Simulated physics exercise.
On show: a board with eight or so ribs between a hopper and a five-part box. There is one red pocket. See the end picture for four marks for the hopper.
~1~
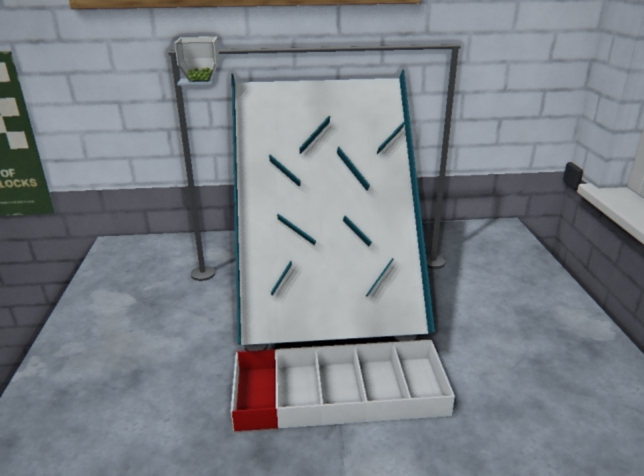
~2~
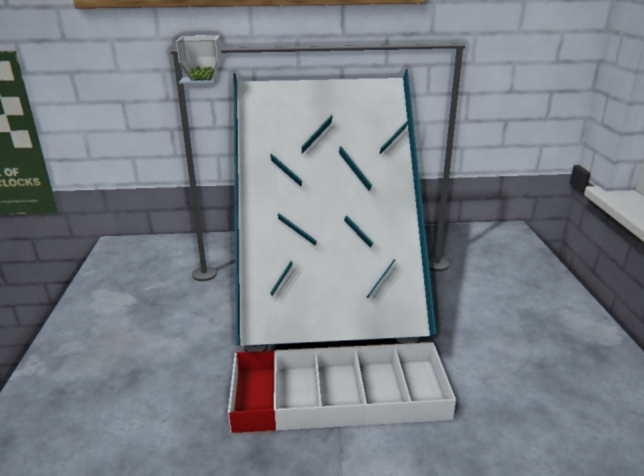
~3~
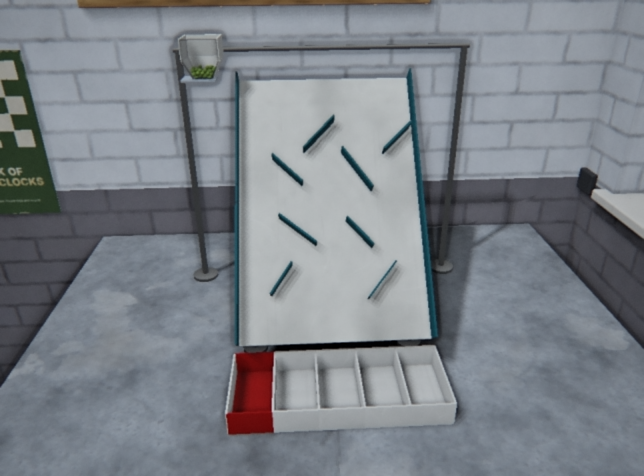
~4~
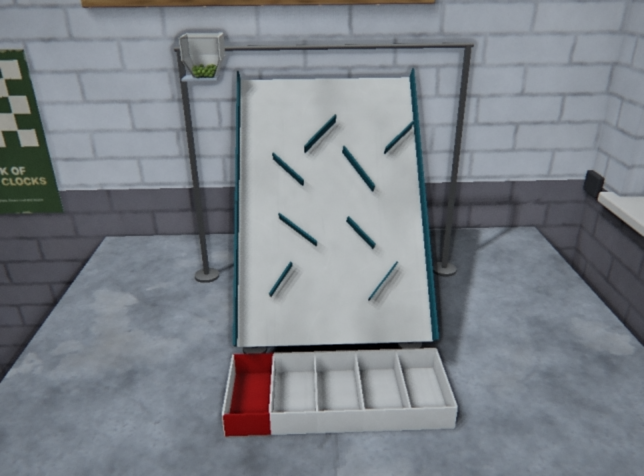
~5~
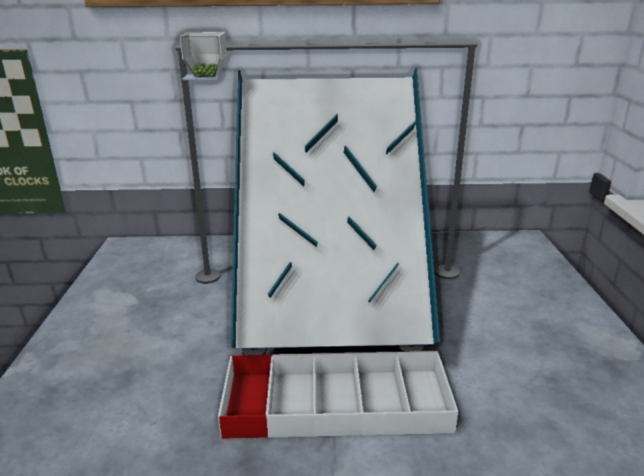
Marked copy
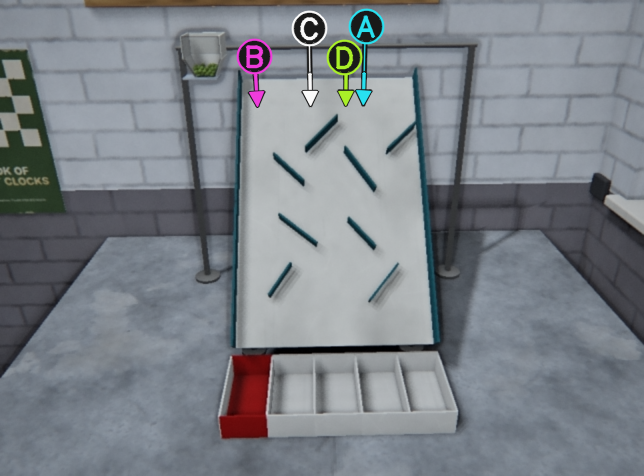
Brick-walled room with a slanted white board of teal ribs, green peas sitting in a raised hopper, the view shifting slightly.
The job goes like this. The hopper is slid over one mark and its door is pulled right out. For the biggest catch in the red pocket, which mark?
It is B.
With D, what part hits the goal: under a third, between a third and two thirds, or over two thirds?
Mark D gives under a third.
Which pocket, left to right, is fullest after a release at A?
The fifth.
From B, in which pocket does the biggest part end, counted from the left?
The first from the left.
On the marked copy, mark A meets the board at (363, 99); mark B meets the board at (257, 101); mark C meets the board at (310, 100); mark D meets the board at (345, 100).
For mark A, not one piece in the red pocket, almost all in other pockets, about a tenth outside the box.
For mark B, the larger part in the red pocket, about a tenth in other pockets, about a tenth outside the box.
For mark C, just a few in the red pocket, the larger part in other pockets, about a tenth outside the box.
For mark D, not one piece in the red pocket, almost all in other pockets, about a tenth outside the box.
